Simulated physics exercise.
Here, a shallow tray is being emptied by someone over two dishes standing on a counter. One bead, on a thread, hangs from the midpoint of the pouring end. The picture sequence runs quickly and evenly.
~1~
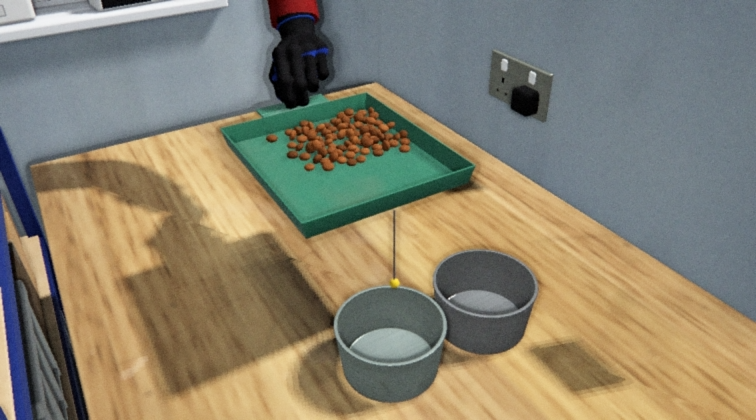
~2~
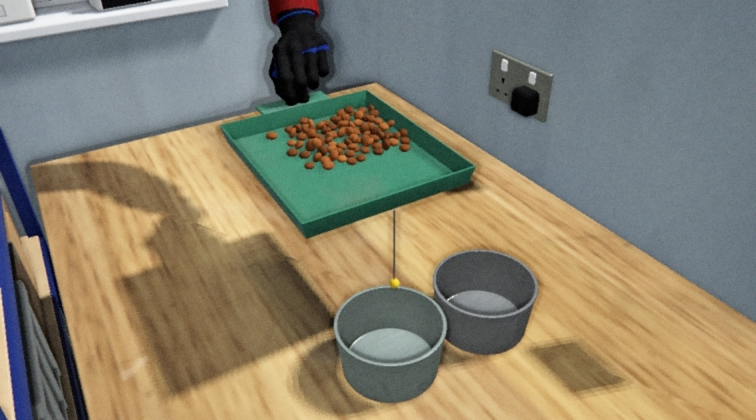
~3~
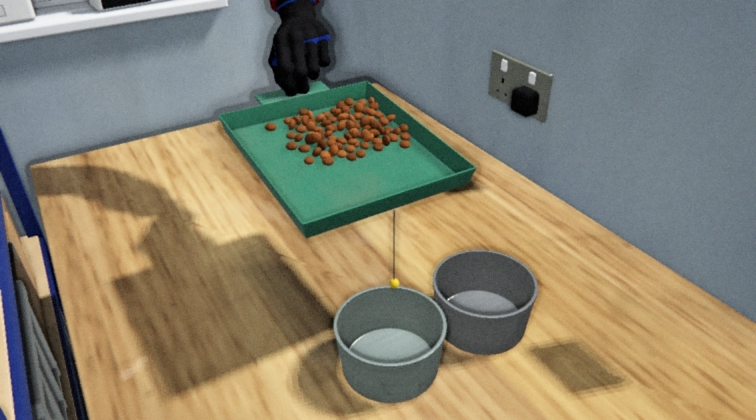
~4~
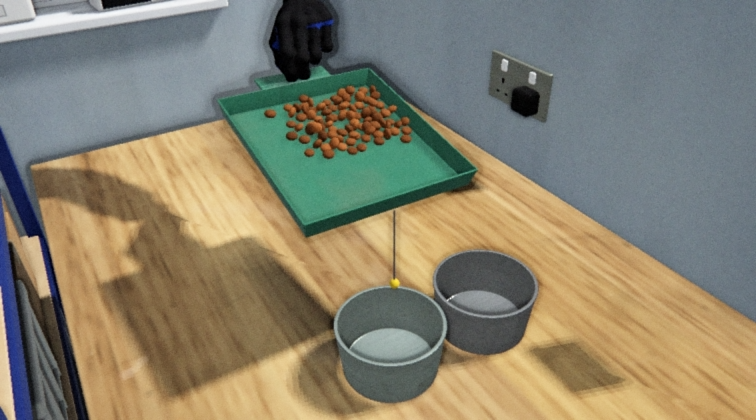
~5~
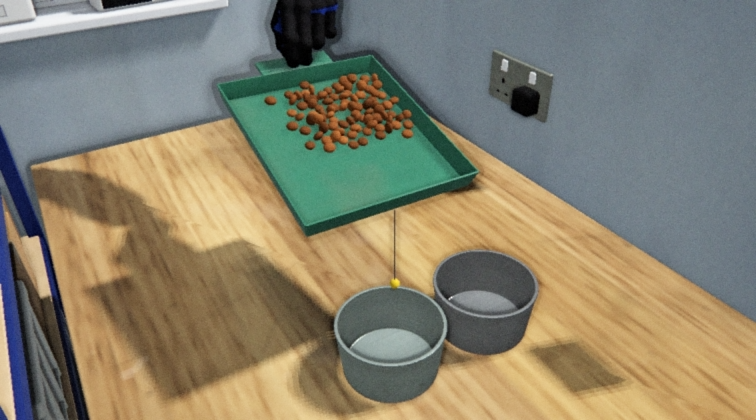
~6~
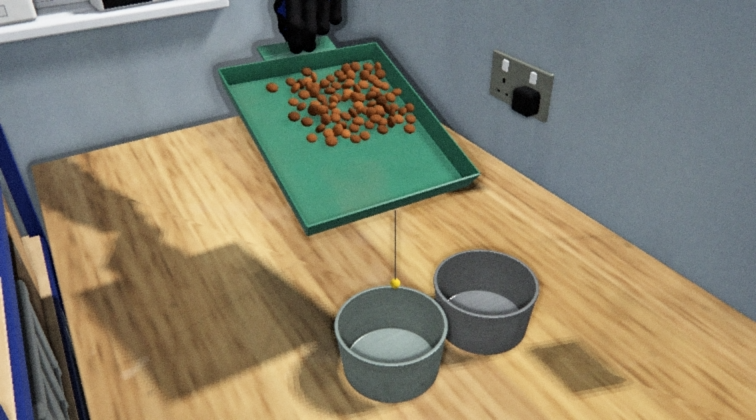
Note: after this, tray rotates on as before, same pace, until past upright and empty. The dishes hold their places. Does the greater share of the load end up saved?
Yes.
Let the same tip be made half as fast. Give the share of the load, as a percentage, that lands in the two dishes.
That comes out at roughly 80 per cent.
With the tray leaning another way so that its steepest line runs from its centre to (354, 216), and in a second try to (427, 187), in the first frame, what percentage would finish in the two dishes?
First heading 50 %, second heading 90 %.
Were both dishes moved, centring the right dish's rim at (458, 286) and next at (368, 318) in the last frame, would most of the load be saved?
Earlier try a majority share, later try a minority share.
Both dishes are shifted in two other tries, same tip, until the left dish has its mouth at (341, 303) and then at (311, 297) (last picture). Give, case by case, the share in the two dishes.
Around 20 and then 0 per cent.
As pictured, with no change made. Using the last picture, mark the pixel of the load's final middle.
Last view, resting centre - approx. (471, 336).
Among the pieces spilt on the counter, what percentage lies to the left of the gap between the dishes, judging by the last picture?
Reading: Around 20 %.
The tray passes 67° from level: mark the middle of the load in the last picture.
In the last view, the load is centred close to (433, 191).
Shortly afterwards, tray tipped steeply; the bulk on the tray; a little in the air.
Next, tray tipped past a quarter turn; near a third on the tray; a little in the left dish; near a quarter in the right dish; a little outside both; near a quarter in the air.
Some moments later, tray tipped past a quarter turn; near a third in the left dish; near half in the right dish; near a quarter outside both.
In the end, tray tipped past a quarter turn; near a third in the left dish; near half in the right dish; near a quarter outside both.
